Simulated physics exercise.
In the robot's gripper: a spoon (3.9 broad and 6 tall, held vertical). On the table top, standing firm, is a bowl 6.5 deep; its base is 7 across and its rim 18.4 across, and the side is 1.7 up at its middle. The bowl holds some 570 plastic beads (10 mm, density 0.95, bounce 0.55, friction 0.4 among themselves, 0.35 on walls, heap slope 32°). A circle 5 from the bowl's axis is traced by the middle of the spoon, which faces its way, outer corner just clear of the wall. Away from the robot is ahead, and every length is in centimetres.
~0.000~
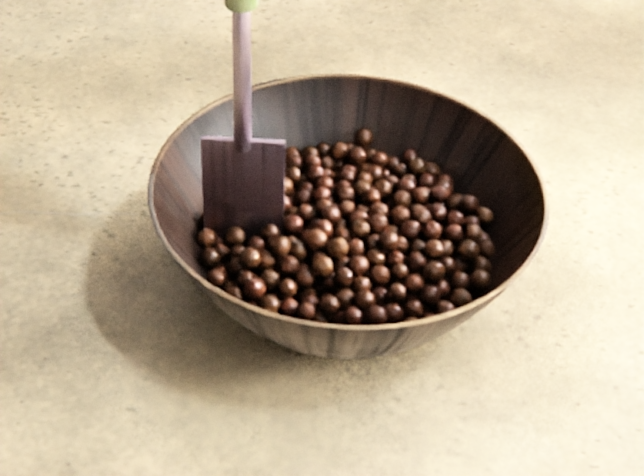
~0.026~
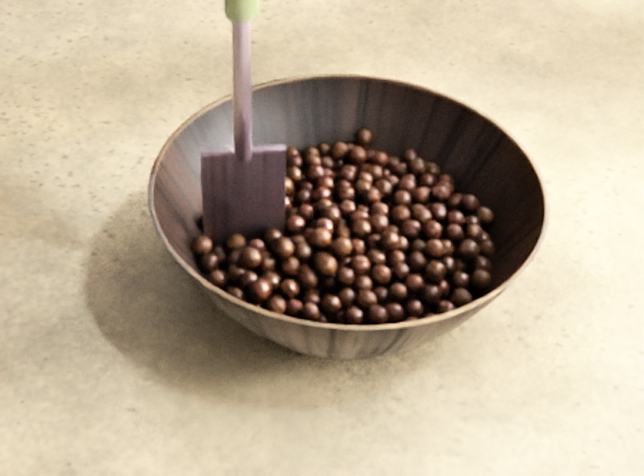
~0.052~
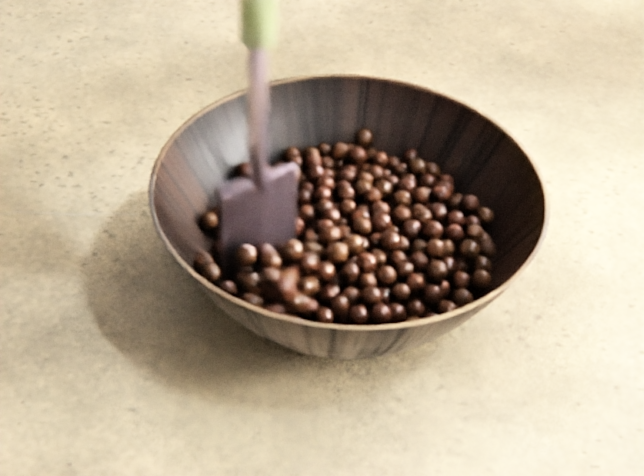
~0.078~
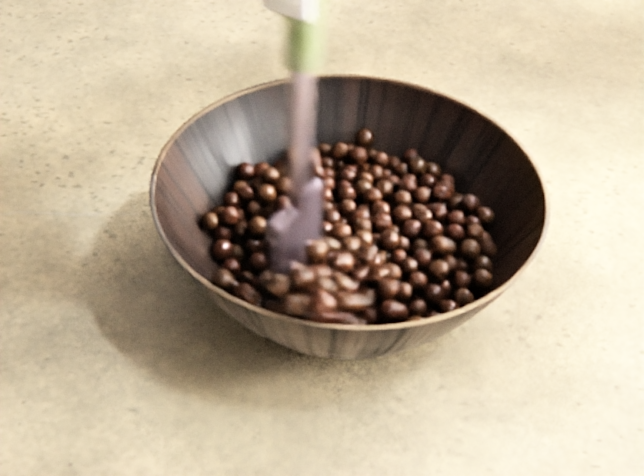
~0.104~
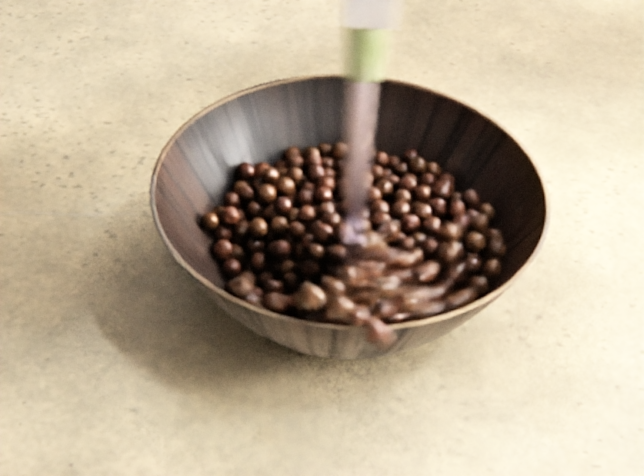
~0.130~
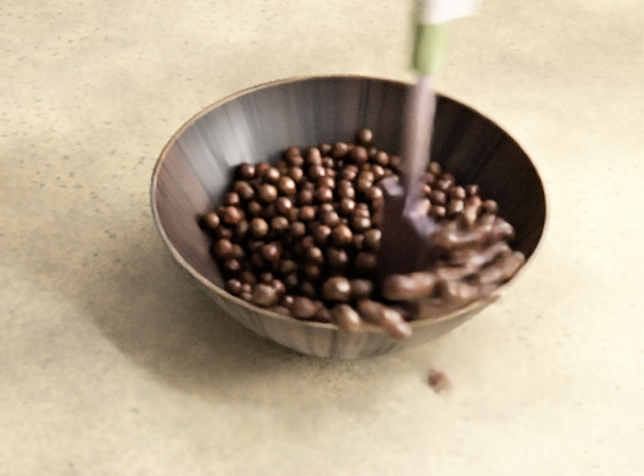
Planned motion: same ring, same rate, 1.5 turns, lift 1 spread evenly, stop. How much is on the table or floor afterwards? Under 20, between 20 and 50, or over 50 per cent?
Between 20 and 50 per cent.
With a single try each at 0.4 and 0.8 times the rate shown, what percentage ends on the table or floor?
It would be some 5 and 25 percent respectively.
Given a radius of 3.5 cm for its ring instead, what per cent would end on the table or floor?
It would be close to 30 per cent then.
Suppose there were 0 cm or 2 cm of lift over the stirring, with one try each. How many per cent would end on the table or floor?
It comes to about 40 per cent and about 20 per cent.
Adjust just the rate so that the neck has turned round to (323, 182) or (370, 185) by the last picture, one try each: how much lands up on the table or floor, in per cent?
About 15 % for one try and about 25 % for the other, in order.
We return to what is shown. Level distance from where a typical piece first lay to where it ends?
Around 2 cm.
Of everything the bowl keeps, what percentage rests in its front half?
Roughly 50 percent of it.
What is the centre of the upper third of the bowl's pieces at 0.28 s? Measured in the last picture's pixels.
Upper-third centre: Approx. (315, 166) px.
By 0.28 s, 279° round, highest piece 12 above the table; 472 in the bowl, 19 on the table or floor, 79 in flight or on the tool.
By 0.43 s, 78° round, highest piece 11 above the table; 413 in the bowl, 99 on the table or floor, 58 in flight or on the tool.
By 0.70 s, 180° round, highest piece 5 above the table; 399 in the bowl, 171 on the table or floor.
By 1.40 s, 180° round, highest piece 4 above the table; 399 in the bowl, 171 on the table or floor.
Final count, 399 in the bowl, 171 on the table or floor. That is 30 % on the table or floor.
